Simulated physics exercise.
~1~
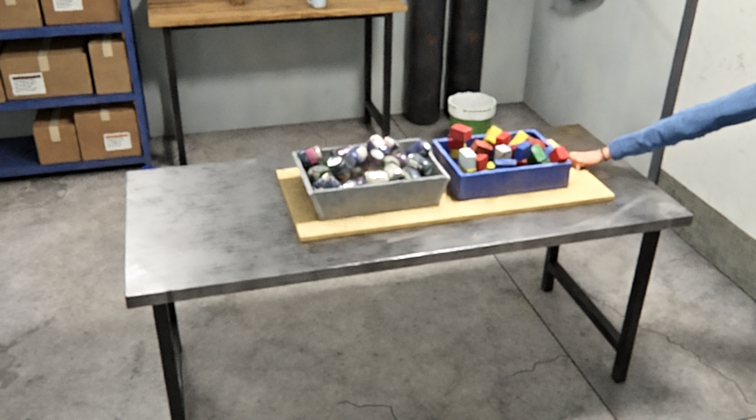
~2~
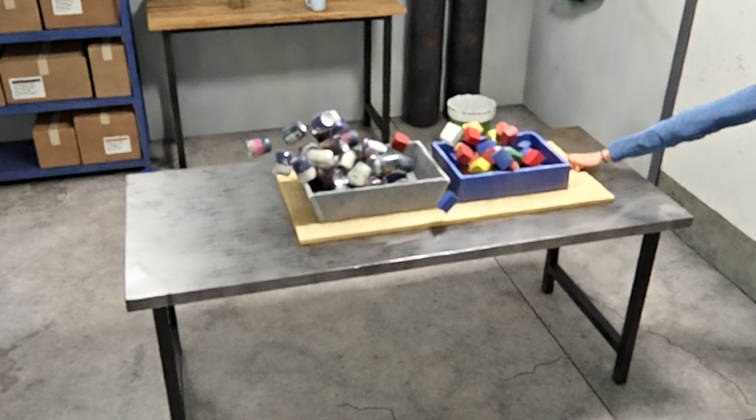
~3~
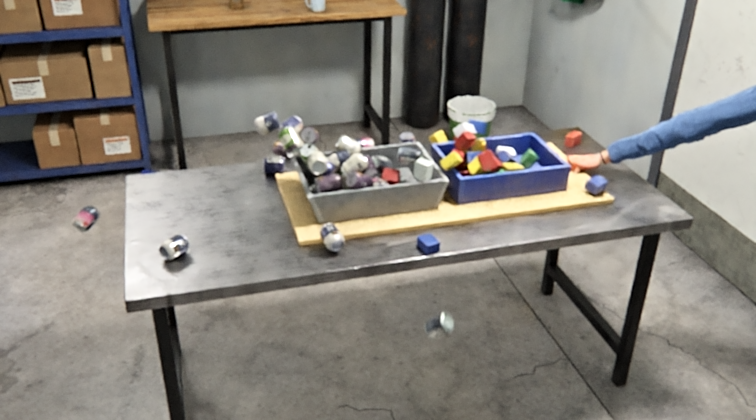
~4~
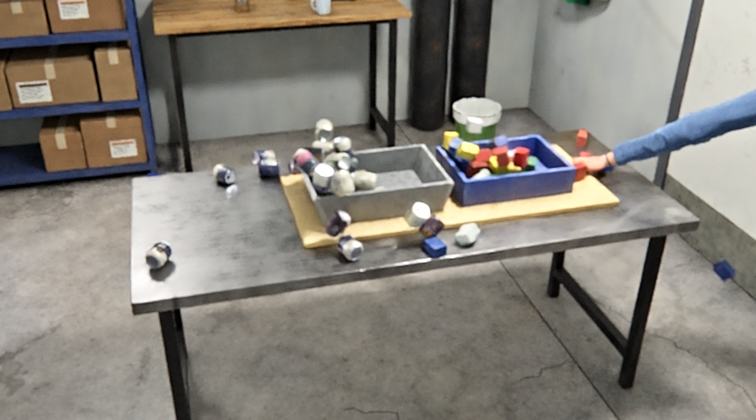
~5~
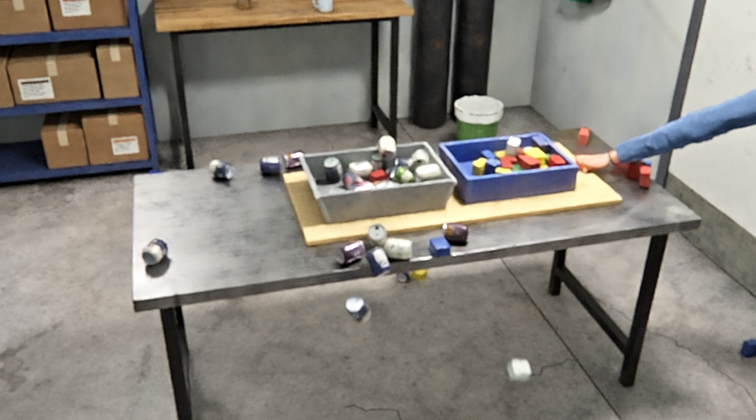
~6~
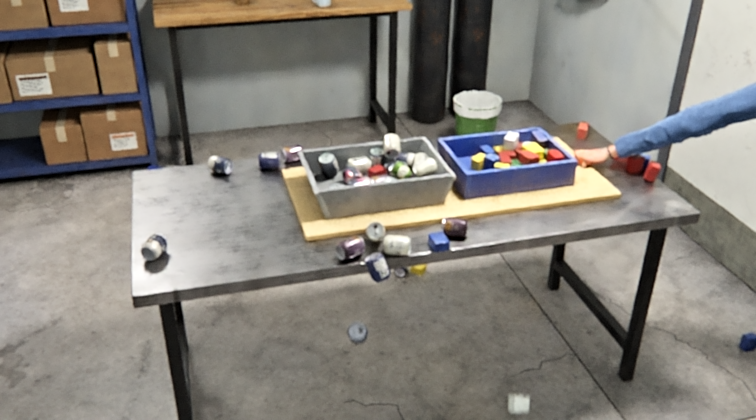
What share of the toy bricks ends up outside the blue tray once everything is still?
More than a sixth of the toy bricks end up out of the blue tray, though plenty are still inside it.
In a concrete-floored workroom, a hand stayed on the end of a board holding two trays while small cans and toy bricks jumped out, scattering over the metal table and onto the floor, until both trays sat still, partly filled.
